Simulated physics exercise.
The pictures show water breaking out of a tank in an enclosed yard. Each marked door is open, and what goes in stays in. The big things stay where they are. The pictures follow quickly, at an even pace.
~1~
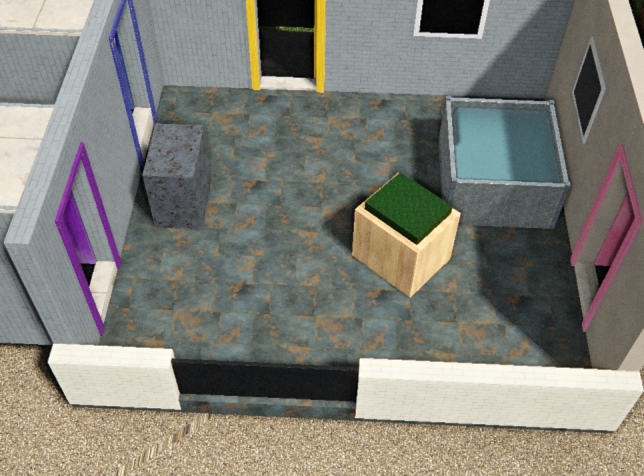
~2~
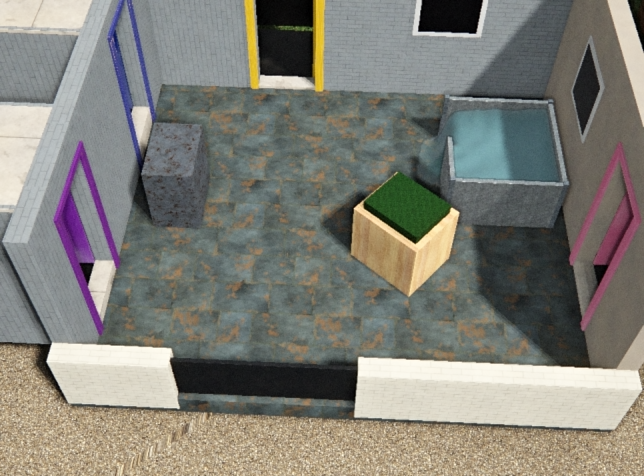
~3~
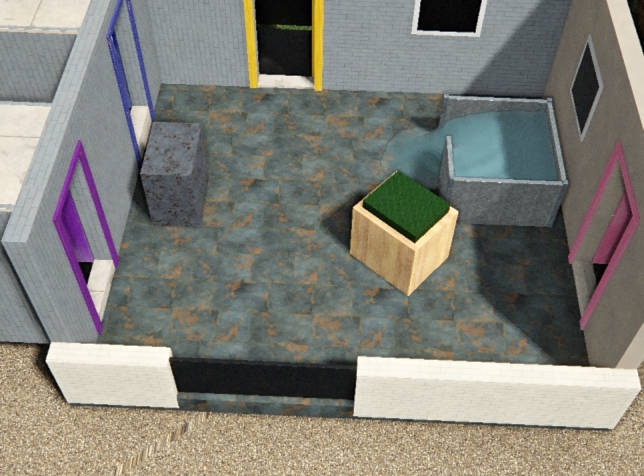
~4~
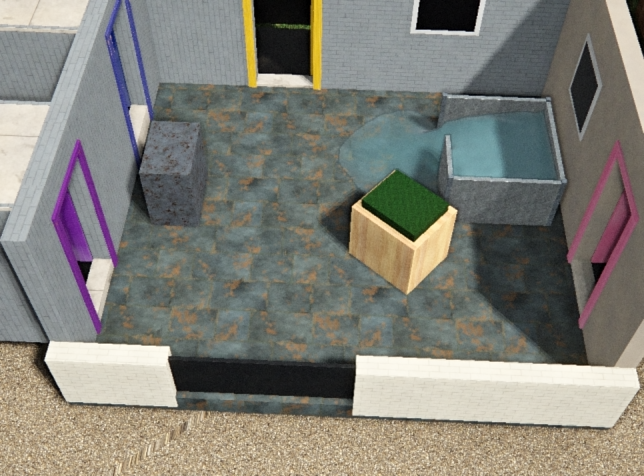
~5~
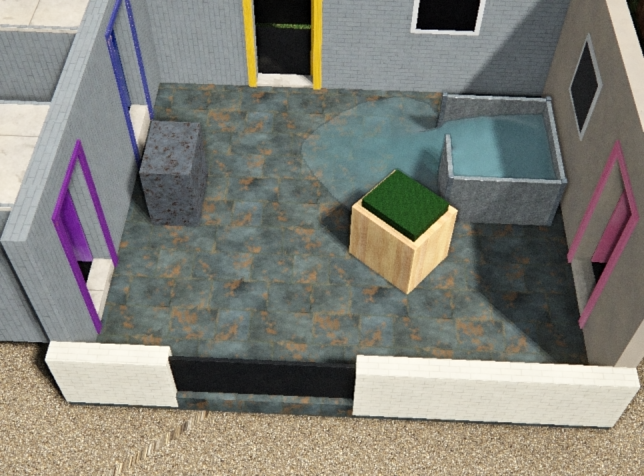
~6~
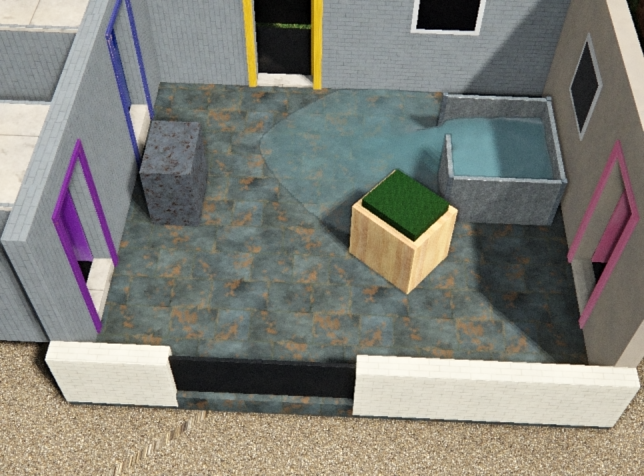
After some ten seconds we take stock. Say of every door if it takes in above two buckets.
In the end: The blue door holds within the limit; the yellow door floods; the pink door holds within the limit; the purple door holds within the limit.
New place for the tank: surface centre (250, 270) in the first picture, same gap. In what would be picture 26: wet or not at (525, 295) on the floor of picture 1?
At that place: Not flooded.
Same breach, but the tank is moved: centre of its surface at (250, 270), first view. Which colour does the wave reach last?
I say the pink one.
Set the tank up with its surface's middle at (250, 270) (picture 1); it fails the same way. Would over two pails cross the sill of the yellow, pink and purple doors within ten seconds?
My reading: Yellow door lets less in; pink door is under; purple door takes more.
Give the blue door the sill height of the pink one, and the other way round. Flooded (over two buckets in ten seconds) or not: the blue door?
Then: Blue passes that mark.
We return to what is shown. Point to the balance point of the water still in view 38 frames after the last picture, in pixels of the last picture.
Around (288, 213).
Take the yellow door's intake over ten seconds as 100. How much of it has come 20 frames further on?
Some 50 per cent.
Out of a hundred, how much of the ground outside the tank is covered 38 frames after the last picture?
I make it 70 per cent.
A moment on, water covers 45 % of the floor; the blue door wet at the sill, nothing in, the yellow door under two buckets in, the pink door not reached, the purple door not reached.
Next, water covers 50 % of the floor; the blue door wet at the sill, nothing in, the yellow door over two buckets in, the pink door not reached, the purple door wet at the sill, nothing in.
Then, water covers 55 % of the floor; the blue door wet at the sill, nothing in, the yellow door over two buckets in, the pink door not reached, the purple door wet at the sill, nothing in.
Later, water covers 70 % of the floor; the blue door wet at the sill, nothing in, the yellow door over two buckets in, the pink door not reached, the purple door wet at the sill, nothing in.
In the end, water covers 90 % of the floor; the blue door wet at the sill, nothing in, the yellow door over two buckets in, the pink door wet at the sill, nothing in, the purple door wet at the sill, nothing in.
